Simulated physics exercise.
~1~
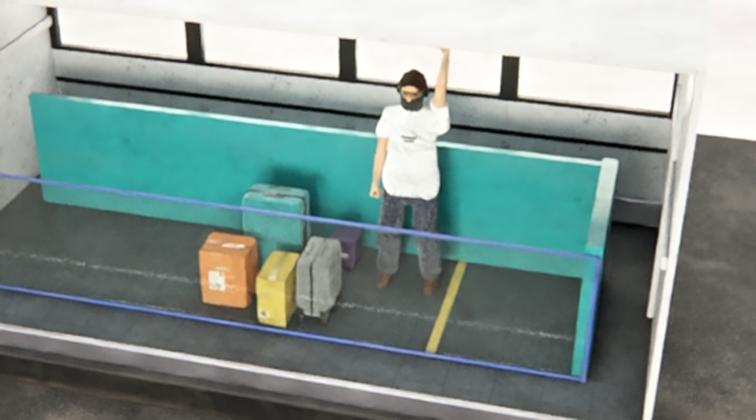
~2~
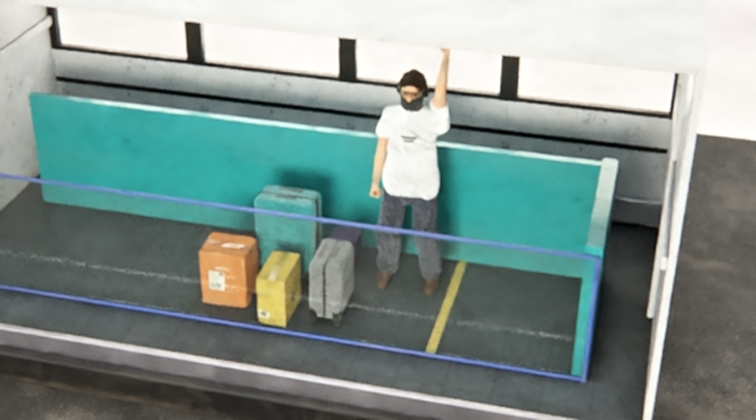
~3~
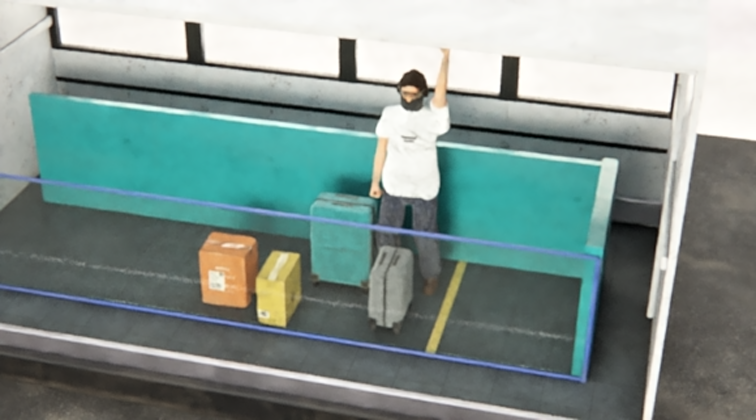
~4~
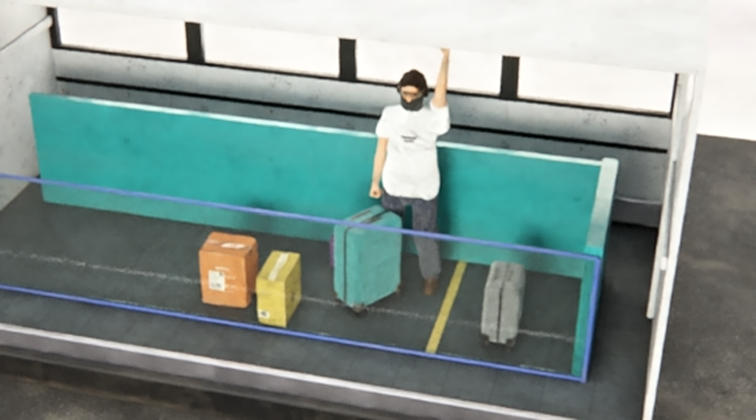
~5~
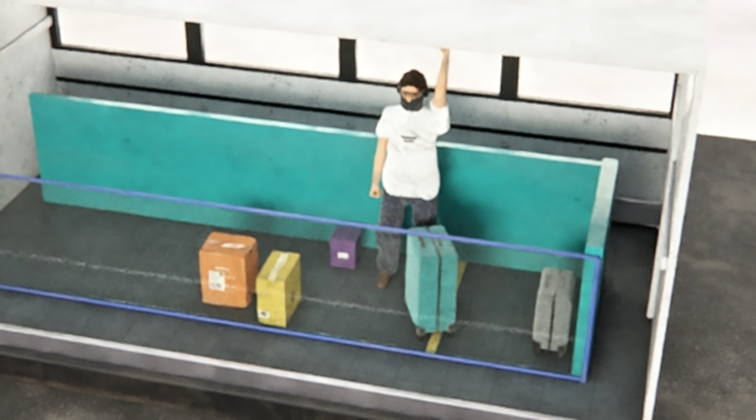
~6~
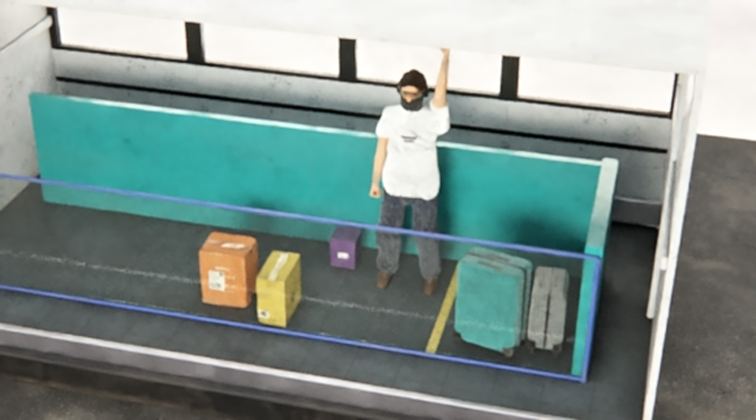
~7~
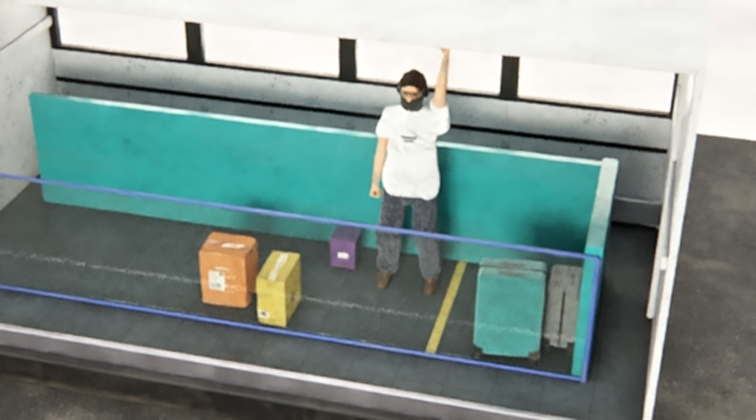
On a shuttle, the grey and teal wheeled cases roll right and cross the yellow line.
